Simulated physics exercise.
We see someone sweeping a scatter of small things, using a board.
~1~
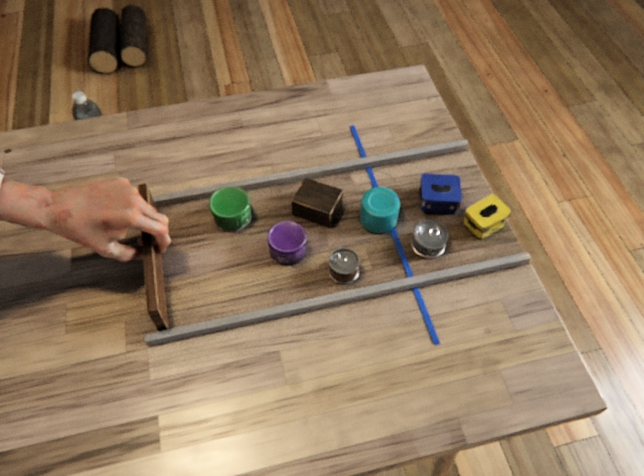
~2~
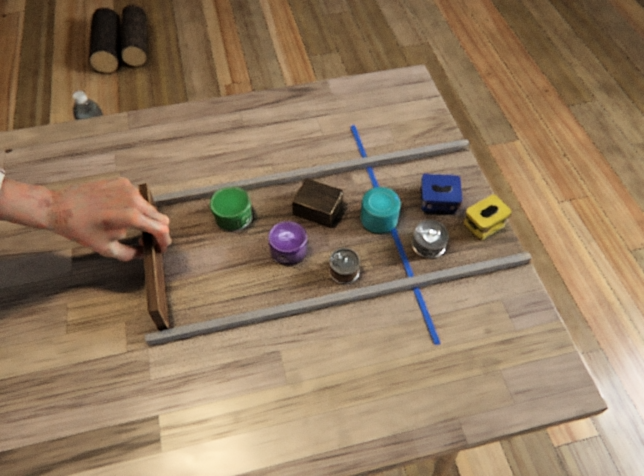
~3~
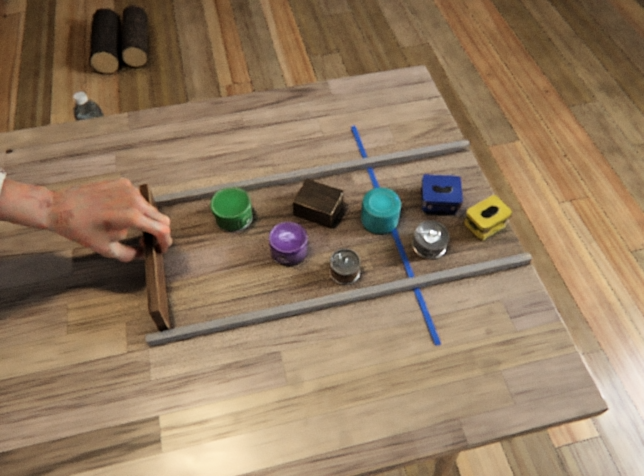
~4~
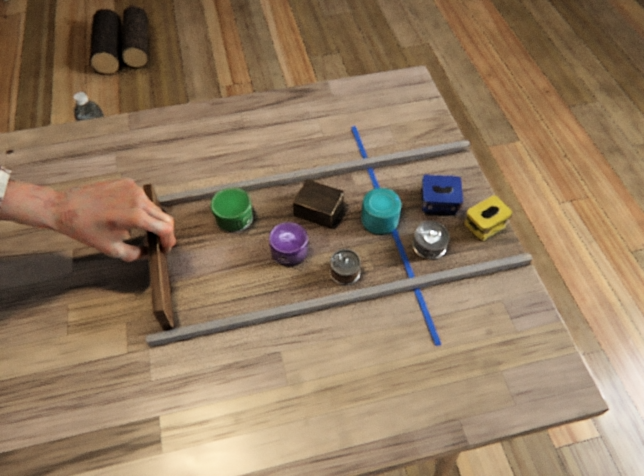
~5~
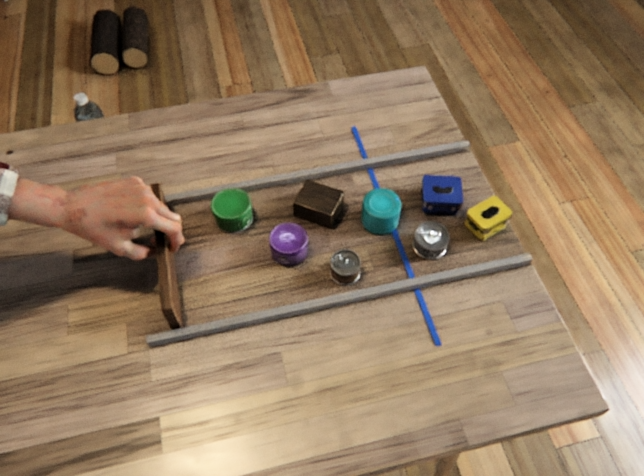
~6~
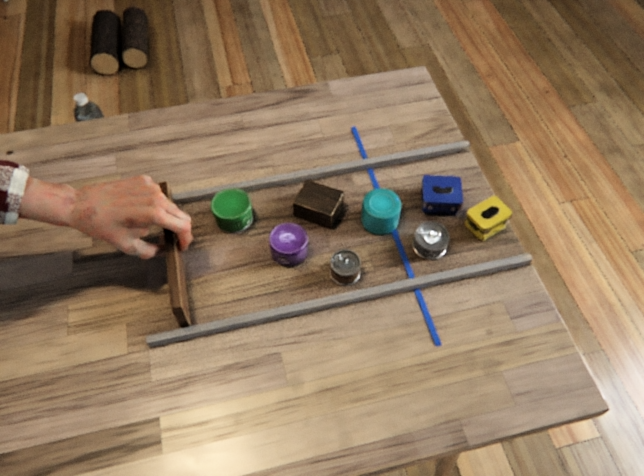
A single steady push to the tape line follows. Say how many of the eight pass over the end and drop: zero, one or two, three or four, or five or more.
Fallen: Nil.
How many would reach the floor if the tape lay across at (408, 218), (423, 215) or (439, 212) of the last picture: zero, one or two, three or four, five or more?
In order of the three spots, it's none at all, then one or two, then 1 or 2.
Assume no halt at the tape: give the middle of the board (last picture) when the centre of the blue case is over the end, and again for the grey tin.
Roughly (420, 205); roughly (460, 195).
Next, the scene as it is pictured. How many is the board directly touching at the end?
Result: 3 in all.
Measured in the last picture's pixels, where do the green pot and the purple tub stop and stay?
Roughly at (393, 172) and at (413, 224), in that order.
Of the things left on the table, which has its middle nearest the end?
That would be the yellow case.
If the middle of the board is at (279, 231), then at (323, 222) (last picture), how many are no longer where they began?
At the first point the count is 3, at the second it's 5.
Early on, none off yet; yellow case at rest near (487, 219); blue case at rest near (441, 196); grey tin at rest near (431, 241).
Finally, the number that fall off is zero.
